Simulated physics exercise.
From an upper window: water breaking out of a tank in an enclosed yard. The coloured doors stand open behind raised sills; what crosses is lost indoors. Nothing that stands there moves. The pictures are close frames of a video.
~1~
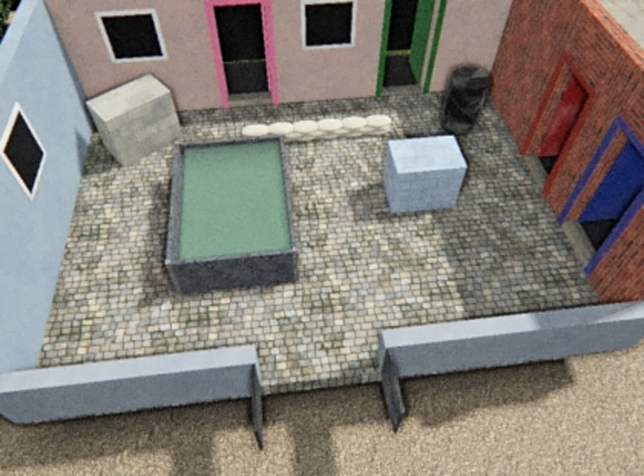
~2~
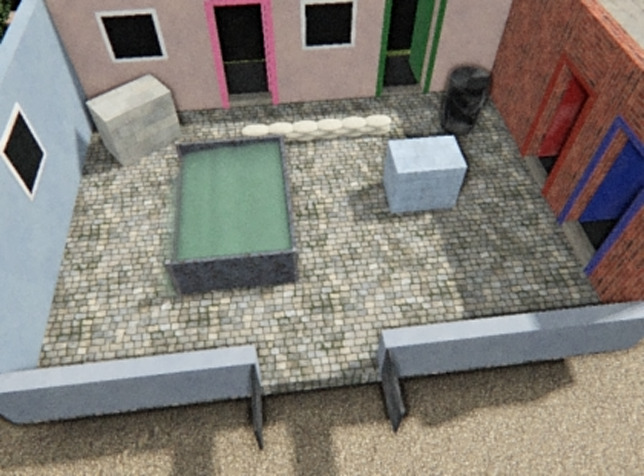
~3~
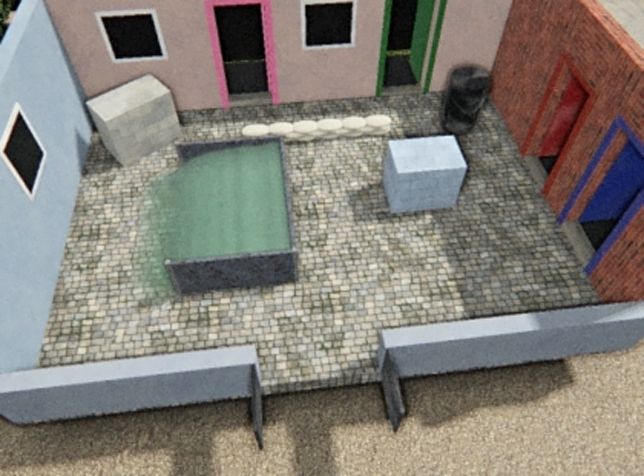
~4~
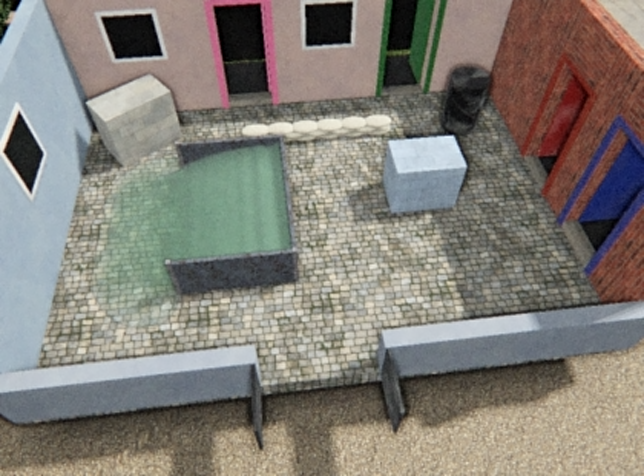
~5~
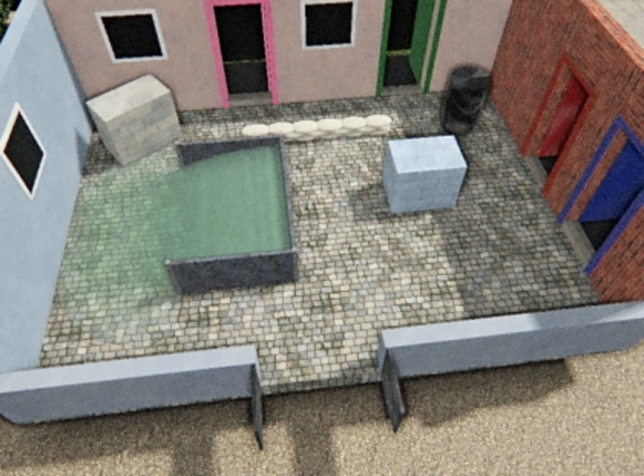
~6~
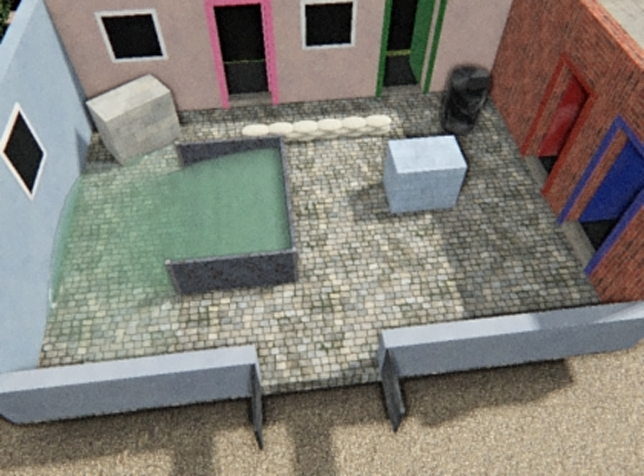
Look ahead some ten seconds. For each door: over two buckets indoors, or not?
The pink door holds within the limit; the blue door holds within the limit; the green door holds within the limit; the red door floods.
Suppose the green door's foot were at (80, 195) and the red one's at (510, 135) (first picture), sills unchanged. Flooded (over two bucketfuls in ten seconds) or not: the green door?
One by one: Green floods.
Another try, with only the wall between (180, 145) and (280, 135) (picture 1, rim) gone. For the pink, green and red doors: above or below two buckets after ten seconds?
One by one: The pink one goes over; the green one goes over; the red one passes that mark.
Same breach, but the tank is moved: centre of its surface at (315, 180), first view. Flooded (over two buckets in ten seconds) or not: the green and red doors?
One by one: The green one takes less; the red one is under.
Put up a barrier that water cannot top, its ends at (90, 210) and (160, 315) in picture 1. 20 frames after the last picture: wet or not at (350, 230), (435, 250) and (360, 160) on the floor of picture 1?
In that order: Free of water, not flooded, clear.
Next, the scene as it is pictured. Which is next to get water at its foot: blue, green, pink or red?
I say the pink door.
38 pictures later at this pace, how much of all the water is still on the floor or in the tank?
Near 98 in a hundred.
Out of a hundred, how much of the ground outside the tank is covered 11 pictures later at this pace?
Roughly 25 per cent.
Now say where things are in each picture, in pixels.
Still water in the water tank at (231, 196), in the first picture.
Water pours out at (183, 221) and has run to a hidden place, in the second picture.
The front is at (171, 170), out from the gap at (183, 222), in the third picture.
The front is at (151, 163), out from the gap at (183, 223), in the fourth picture.
The front is at (114, 168), out from the gap at (183, 223), in the fifth picture.
The front is at (84, 168), out from the gap at (183, 223), in the sixth picture.
A moment on, water covers 20 % of the floor; the pink door not reached, the blue door not reached, the green door not reached, the red door not reached.
Next, water covers 25 % of the floor; the pink door not reached, the blue door not reached, the green door not reached, the red door not reached.
Then, water covers 50 % of the floor; the pink door wet at the sill, nothing in, the blue door not reached, the green door not reached, the red door not reached.
Later, water covers 80 % of the floor; the pink door under two buckets in, the blue door wet at the sill, nothing in, the green door wet at the sill, nothing in, the red door wet at the sill, nothing in.
In the end, water covers 90 % of the floor; the pink door under two buckets in, the blue door wet at the sill, nothing in, the green door under two buckets in, the red door over two buckets in.
